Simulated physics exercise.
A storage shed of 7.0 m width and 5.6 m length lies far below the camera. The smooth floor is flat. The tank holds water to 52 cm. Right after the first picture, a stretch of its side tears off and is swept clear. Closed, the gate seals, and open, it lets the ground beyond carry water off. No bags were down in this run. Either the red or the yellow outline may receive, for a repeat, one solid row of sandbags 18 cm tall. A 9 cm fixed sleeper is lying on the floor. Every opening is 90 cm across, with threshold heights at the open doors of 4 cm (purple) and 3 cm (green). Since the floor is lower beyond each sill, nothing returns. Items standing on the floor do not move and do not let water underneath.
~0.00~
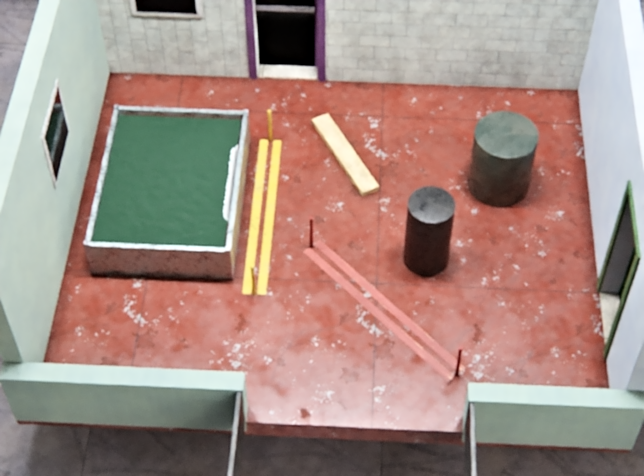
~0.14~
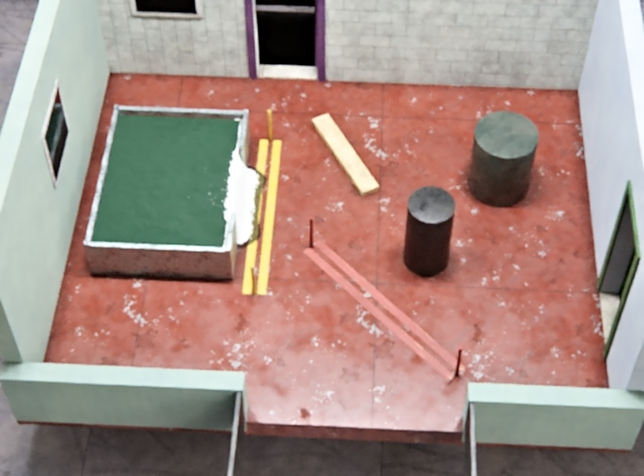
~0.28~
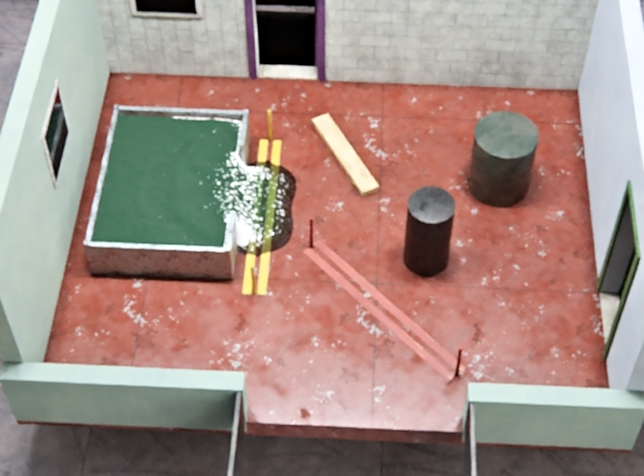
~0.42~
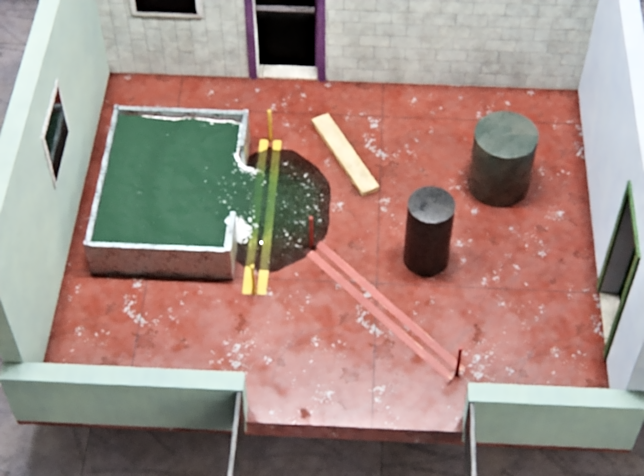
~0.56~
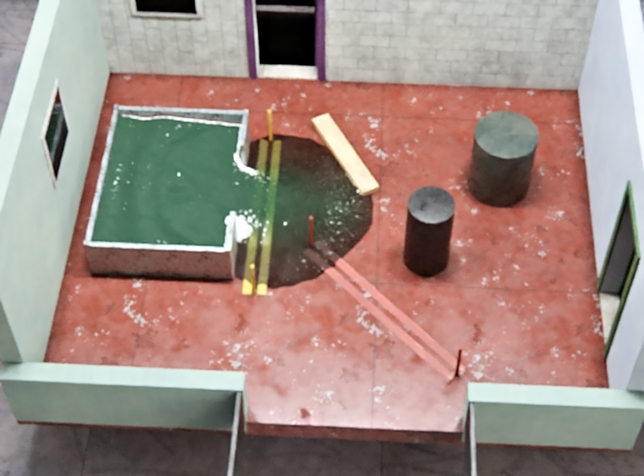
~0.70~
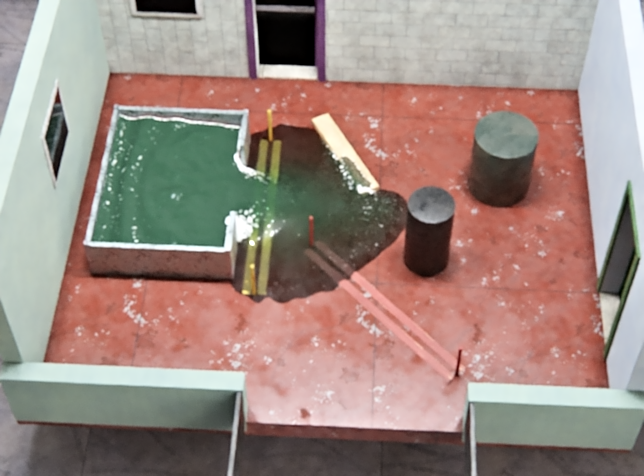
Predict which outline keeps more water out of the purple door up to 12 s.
The row does better on red.
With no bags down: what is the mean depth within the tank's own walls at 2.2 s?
Roughly 29 centimetres.
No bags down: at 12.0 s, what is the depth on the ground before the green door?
About 5.0 cm deep.
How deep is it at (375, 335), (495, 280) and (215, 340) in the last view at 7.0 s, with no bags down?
First spot 4 cm, second 4 cm, third 0 cm.
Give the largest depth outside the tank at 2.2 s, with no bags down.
Up to about 23 centimetres.
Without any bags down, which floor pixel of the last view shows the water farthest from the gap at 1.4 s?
(556, 231).
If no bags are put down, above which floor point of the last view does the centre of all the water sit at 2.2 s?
Centre of the water: Close to (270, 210).
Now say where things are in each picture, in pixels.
In the first picture, the tank at (170, 179) is whole and still, 52 cm deep.
In the second picture, water pours out at (237, 199) and has run 0.6 m, to (251, 172); typically 5 cm deep outside, 52 cm at the tank's back.
In the third picture, water pours out at (237, 200) and has run 0.8 m, to (289, 180); typically 8 cm deep outside, 52 cm at the tank's back.
In the fourth picture, water pours out at (237, 200) and has run 1.2 m, to (322, 188); typically 7 cm deep outside, 52 cm at the tank's back.
In the fifth picture, water pours out at (237, 200) and has run 1.8 m, to (365, 200); typically 5 cm deep outside, 48 cm at the tank's back.
In the sixth picture, the front is at (400, 204), 2.2 m from the gap at (237, 199); 3.8 m2 of floor is under water; 43 cm left at the back of the tank.
After 1.4 s water covers 25 % of the floor and is deepest (28 cm) near (251, 208) in the run without bags; in at the purple door, 0 L with no bags, 0 L with the row on red, 0 L on yellow.
After 2.2 s water covers 45 % of the floor and is deepest (23 cm) near (395, 256) in the run without bags; in at the purple door, 0 L with no bags, 0 L with the row on red, 20 L on yellow.
After 3.5 s water covers 60 % of the floor and is deepest (22 cm) near (569, 90) in the run without bags; in at the purple door, 1 L with no bags, 0 L with the row on red, 58 L on yellow.
After 7.0 s water covers 75 % of the floor and is deepest (12 cm) near (347, 144) in the run without bags; in at the purple door, 3 L with no bags, 3 L with the row on red, 119 L on yellow.
After 12.0 s water covers 85 % of the floor and is deepest (8 cm) near (191, 93) in the run without bags; in at the purple door, 12 L with no bags, 16 L with the row on red, 147 L on yellow.
